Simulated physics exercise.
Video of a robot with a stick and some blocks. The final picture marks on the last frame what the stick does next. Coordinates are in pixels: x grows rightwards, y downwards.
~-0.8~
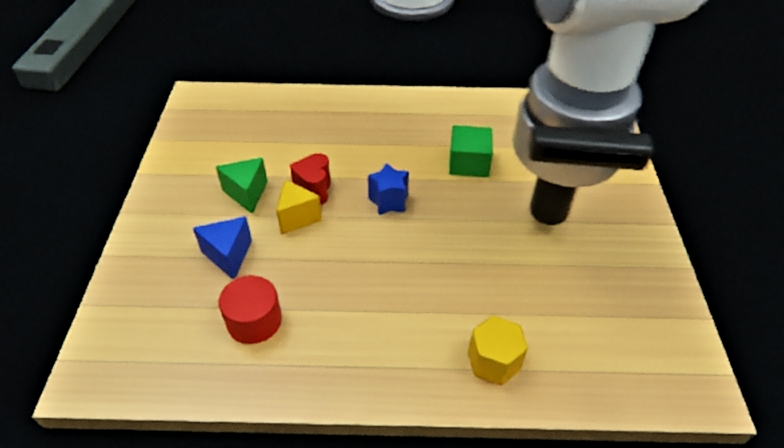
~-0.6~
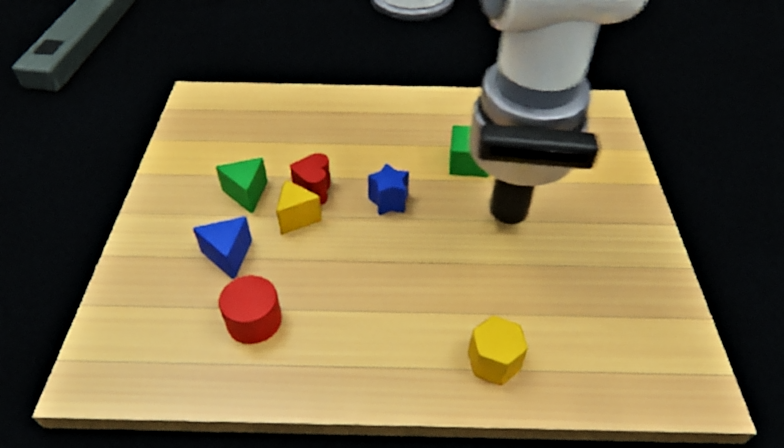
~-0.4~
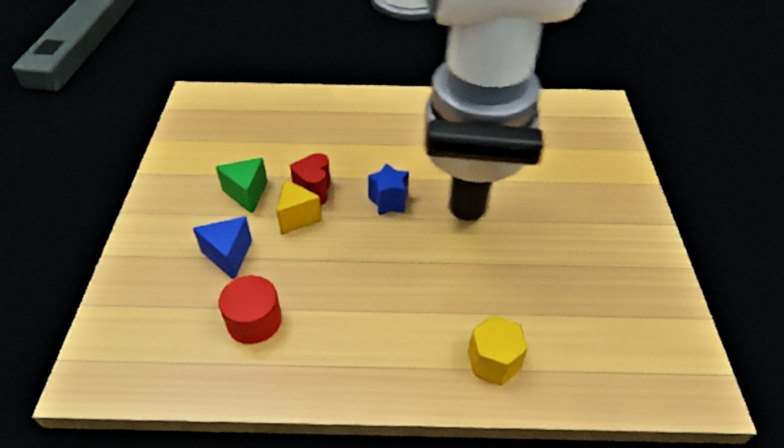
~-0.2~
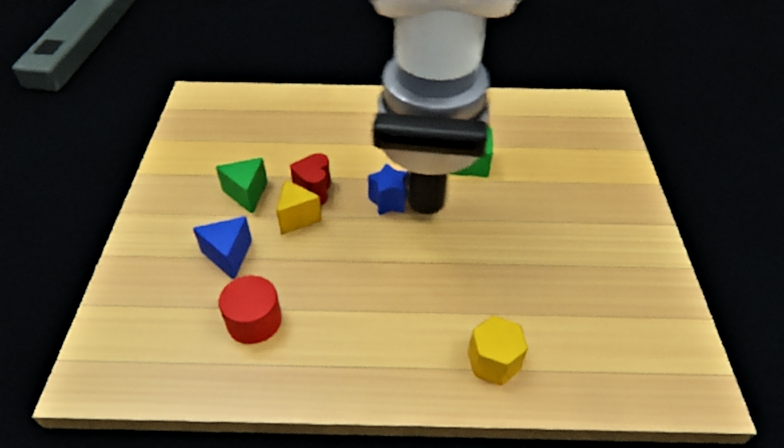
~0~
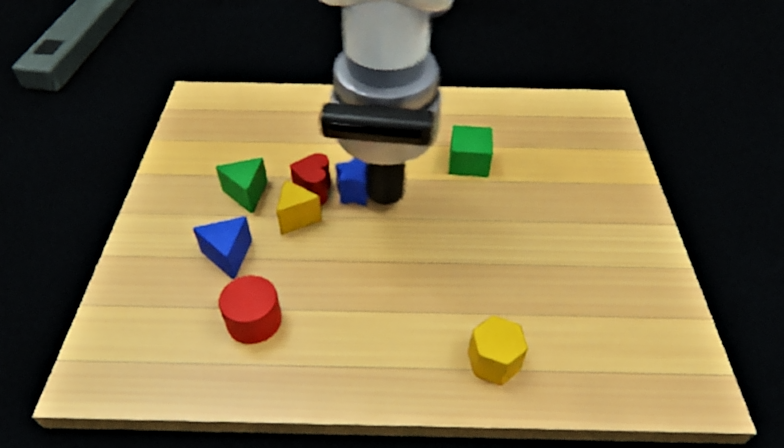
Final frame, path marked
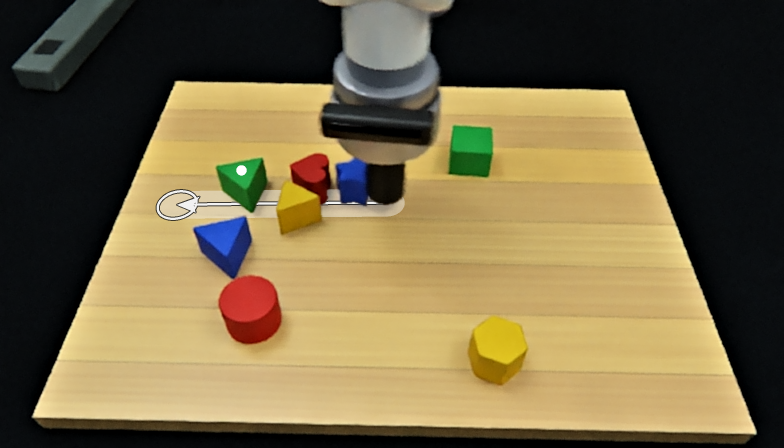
A light wooden board lies on a black surface, seen from above at an angle by a still camera. Green, blue and yellow triangular blocks, a red heart and a red cylinder sit at left, with a blue star near the middle, a green cube upper right and a yellow hexagon lower right. A white and grey robot arm sweeps its black stick leftward, reaches the star and pushes it toward the heart.
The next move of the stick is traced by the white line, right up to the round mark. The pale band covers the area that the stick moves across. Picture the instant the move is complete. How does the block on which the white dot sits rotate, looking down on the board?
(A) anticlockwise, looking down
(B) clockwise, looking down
Choice B: Clockwise, looking down.
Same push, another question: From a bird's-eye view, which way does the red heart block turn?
From the top: Clockwise.
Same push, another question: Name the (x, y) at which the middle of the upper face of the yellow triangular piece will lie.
The point I'd pick in the picture is (265, 204).
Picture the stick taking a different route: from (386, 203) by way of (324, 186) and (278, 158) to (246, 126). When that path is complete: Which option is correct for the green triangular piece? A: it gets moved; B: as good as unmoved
My answer is option A.
The line goes from (386, 203) to (177, 205); the dot is on the green triangular piece.
What follows on the original path. One third of the way, stick (314, 193); green triangular piece (235, 167), turned 35° anticlockwise; yellow triangular piece (288, 197); red heart block (263, 154); blue star block (294, 160), turned 25° clockwise.
Two thirds of the way, stick (243, 194); green triangular piece (205, 161), turned 40° anticlockwise; yellow triangular piece (265, 204), turned 35° anticlockwise; red heart block (245, 136), turned 50° clockwise; blue star block (257, 157), turned 80° clockwise.
At the end, stick (173, 195); blue triangular piece unmoved; green triangular piece (177, 153), turned 45° clockwise; yellow triangular piece (265, 204), turned 35° anticlockwise; red heart block (245, 136), turned 50° clockwise; blue star block (257, 157), turned 85° clockwise.
